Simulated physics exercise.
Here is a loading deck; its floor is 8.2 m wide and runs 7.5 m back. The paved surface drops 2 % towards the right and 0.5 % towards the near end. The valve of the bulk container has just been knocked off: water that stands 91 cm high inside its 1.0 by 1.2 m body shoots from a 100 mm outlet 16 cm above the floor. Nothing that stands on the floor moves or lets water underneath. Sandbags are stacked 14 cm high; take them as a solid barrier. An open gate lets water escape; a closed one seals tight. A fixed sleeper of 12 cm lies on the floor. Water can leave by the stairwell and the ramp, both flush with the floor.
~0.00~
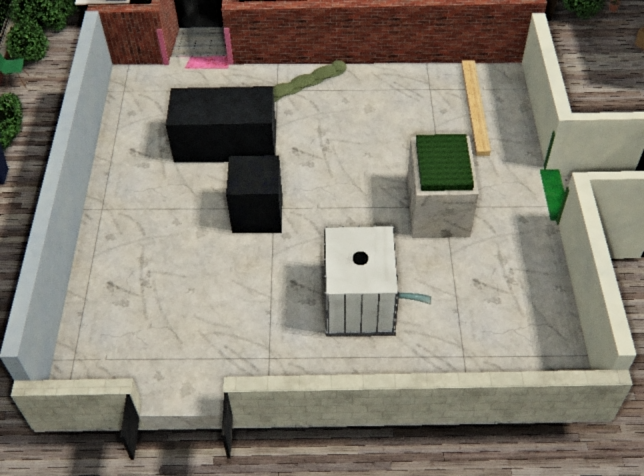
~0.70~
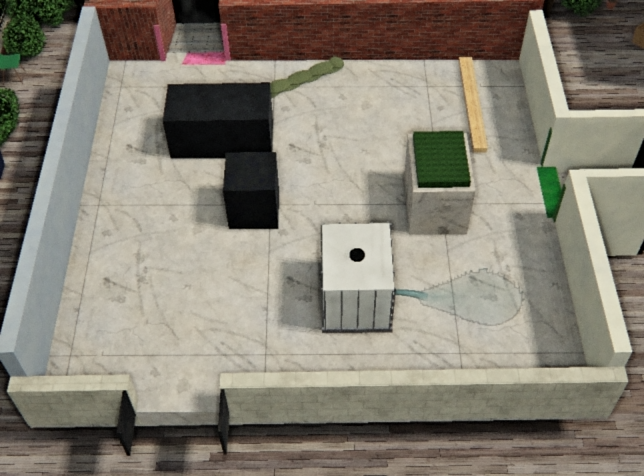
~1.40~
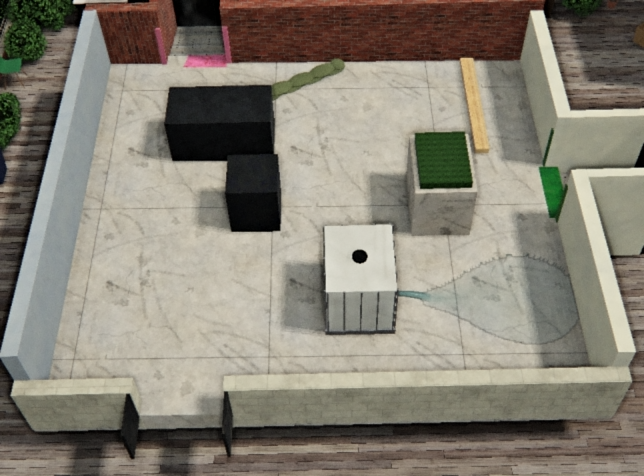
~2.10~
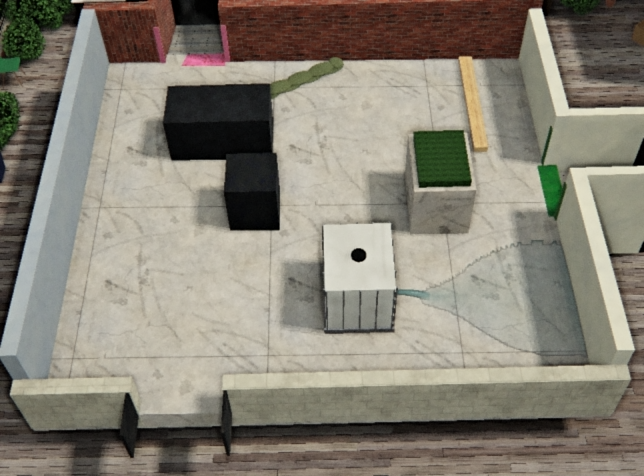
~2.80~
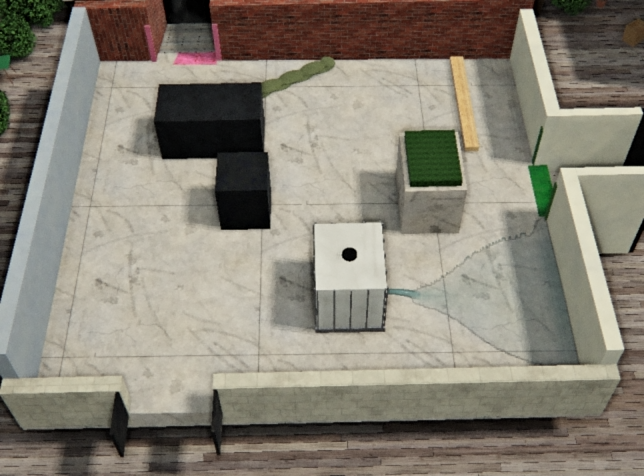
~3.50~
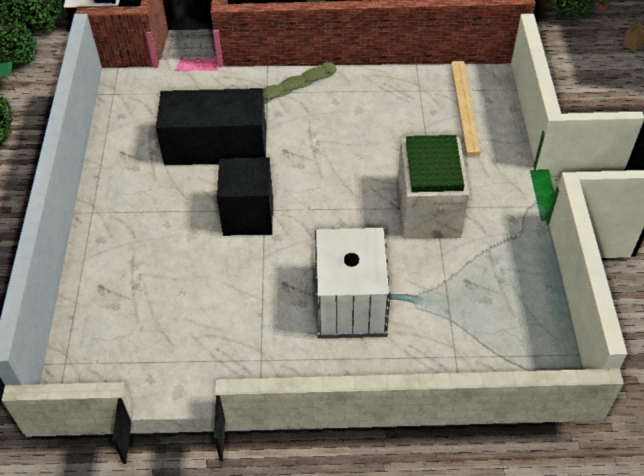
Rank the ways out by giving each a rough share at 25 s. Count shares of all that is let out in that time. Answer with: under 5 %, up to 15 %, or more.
Shares: The gate takes less than 5 %; the stair shaft (marked green) takes above 15 %; the basement ramp (marked pink) takes under 5 %.
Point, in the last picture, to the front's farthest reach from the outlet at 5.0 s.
Around (531, 181).
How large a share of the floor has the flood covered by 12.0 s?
Near 20 per cent is wet.
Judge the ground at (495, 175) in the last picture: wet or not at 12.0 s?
It is flooded.
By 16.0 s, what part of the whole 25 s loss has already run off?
Some 40 per cent by then.
After 5.0 s water covers 10 % of the floor and is deepest (6 cm) near (578, 386); gone so far, the gate 0 %, the stair shaft (marked green) 0 %, the basement ramp (marked pink) 0 %.
After 8.0 s water covers 15 % of the floor and is deepest (6 cm) near (580, 397); gone so far, the gate 0 %, the stair shaft (marked green) 2 %, the basement ramp (marked pink) 0 %.
After 12.0 s water covers 20 % of the floor and is deepest (7 cm) near (580, 397); gone so far, the gate 0 %, the stair shaft (marked green) 5 %, the basement ramp (marked pink) 0 %.
After 16.0 s water covers 20 % of the floor and is deepest (7 cm) near (564, 325); gone so far, the gate 0 %, the stair shaft (marked green) 9 %, the basement ramp (marked pink) 0 %.
After 25.0 s water covers 25 % of the floor and is deepest (8 cm) near (557, 297); gone so far, the gate 0 %, the stair shaft (marked green) 21 %, the basement ramp (marked pink) 0 %.
